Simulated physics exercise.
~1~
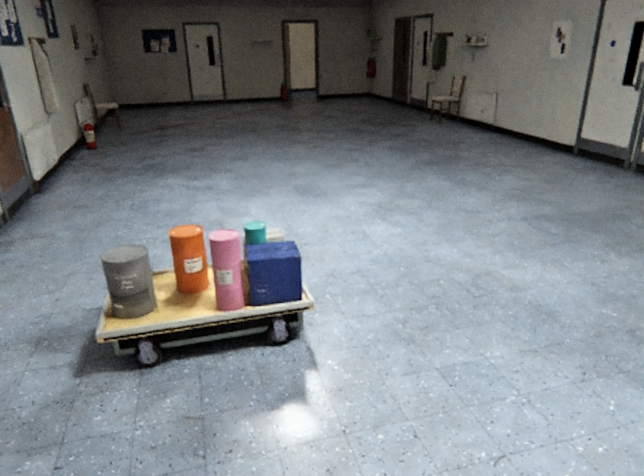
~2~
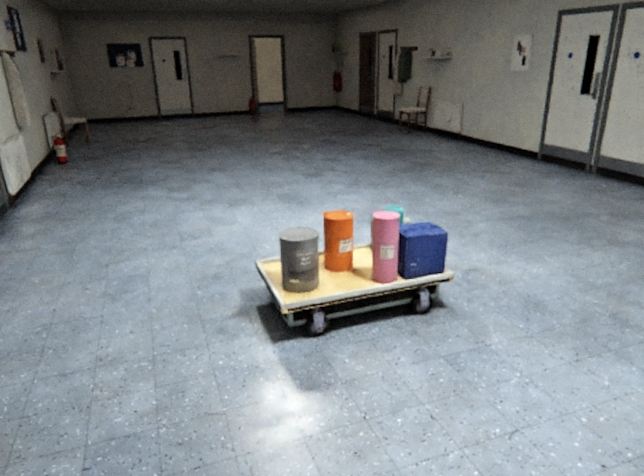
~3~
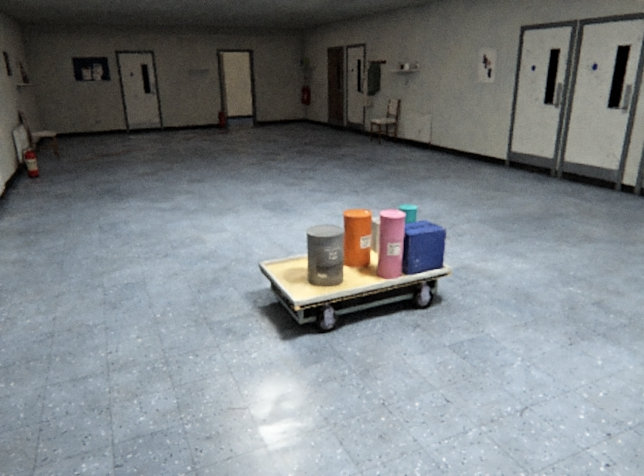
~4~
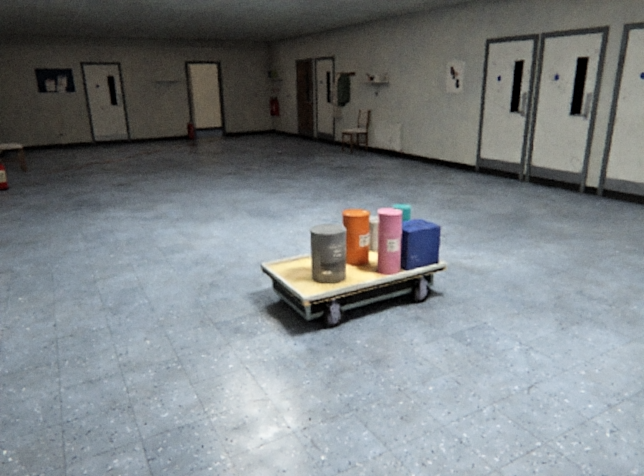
A low, flat cart carrying a handful of upright containers rolls across the speckled blue-grey floor of a large, dim room, seen from slightly above. A grey pail stands at its left, with orange and pink canisters in the middle, a blue box at the right and a turquoise canister behind. The cart travels to the right and comes to a stop. The view drifts sideways, bringing more pale doors into sight along the right wall, and a white parcel shows between the canisters. At the end the cart stands still, everything aboard upright.
